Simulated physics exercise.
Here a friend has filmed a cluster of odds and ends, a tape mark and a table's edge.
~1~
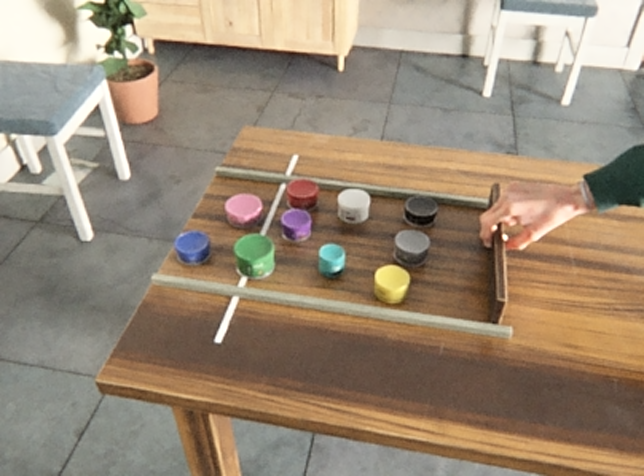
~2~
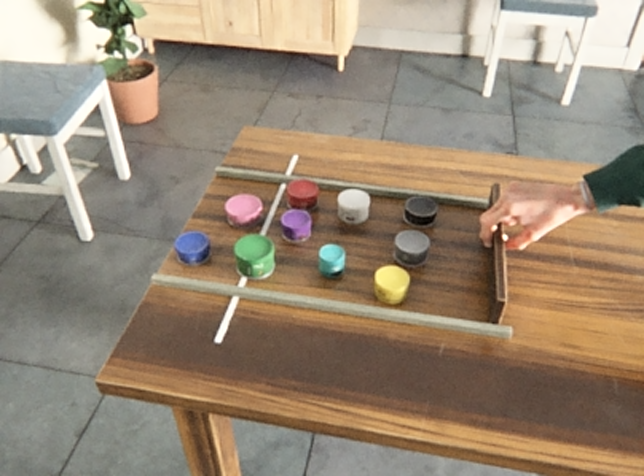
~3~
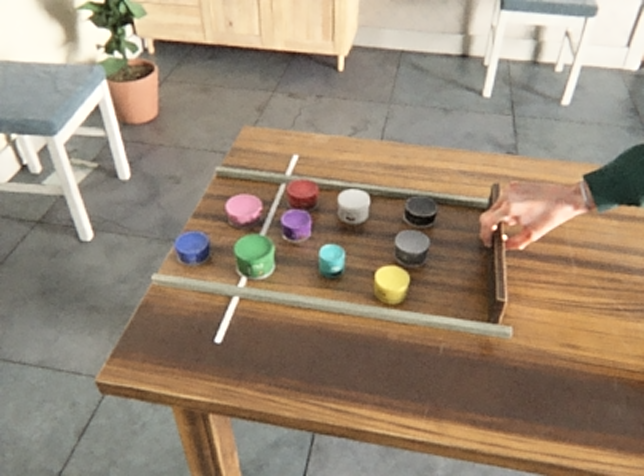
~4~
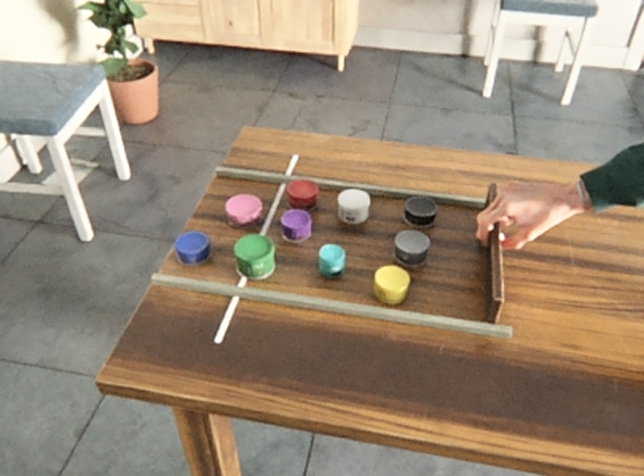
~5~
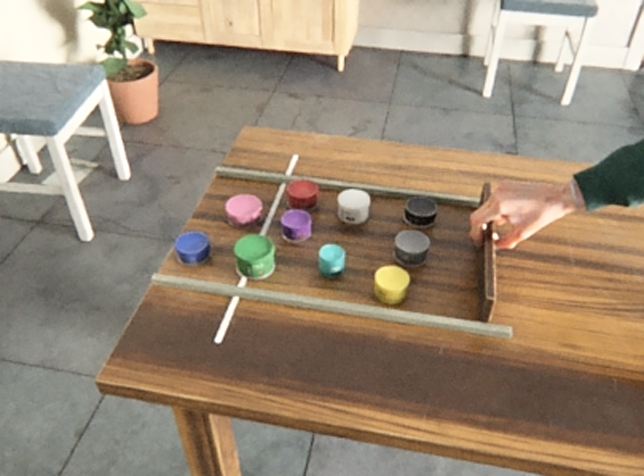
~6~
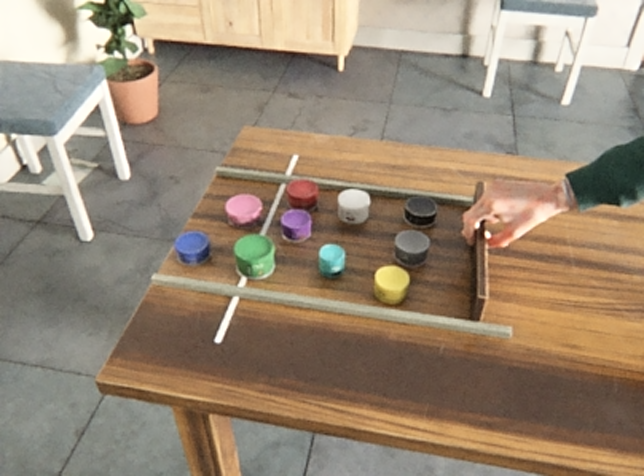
A hand slides an upright board slightly left along the table toward a group of colourful pots.
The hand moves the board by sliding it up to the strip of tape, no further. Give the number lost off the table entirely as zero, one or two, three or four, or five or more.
Turns out the ones that don't stay up top number zero.
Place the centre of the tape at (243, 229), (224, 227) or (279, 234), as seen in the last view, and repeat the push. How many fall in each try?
It would be 2, 4 and 0.
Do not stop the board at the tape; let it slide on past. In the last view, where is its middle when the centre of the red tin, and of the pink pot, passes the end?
I'd put it close to (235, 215), and close to (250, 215) for the other one.
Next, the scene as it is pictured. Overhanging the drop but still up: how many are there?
I'd put it at 2.
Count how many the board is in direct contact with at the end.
The count in contact is 5.
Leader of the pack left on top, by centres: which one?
The answer: The blue tin.
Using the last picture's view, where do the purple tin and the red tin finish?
In the last picture the purple tin sits around (221, 217) and the red tin around (233, 185).
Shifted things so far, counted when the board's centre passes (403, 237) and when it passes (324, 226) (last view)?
Respectively 3 and 7.
A little later, none off yet; blue tin at rest near (193, 249); pink pot at rest near (244, 211); green tin at rest near (255, 257).
When it is over, the number that fall off is zero.
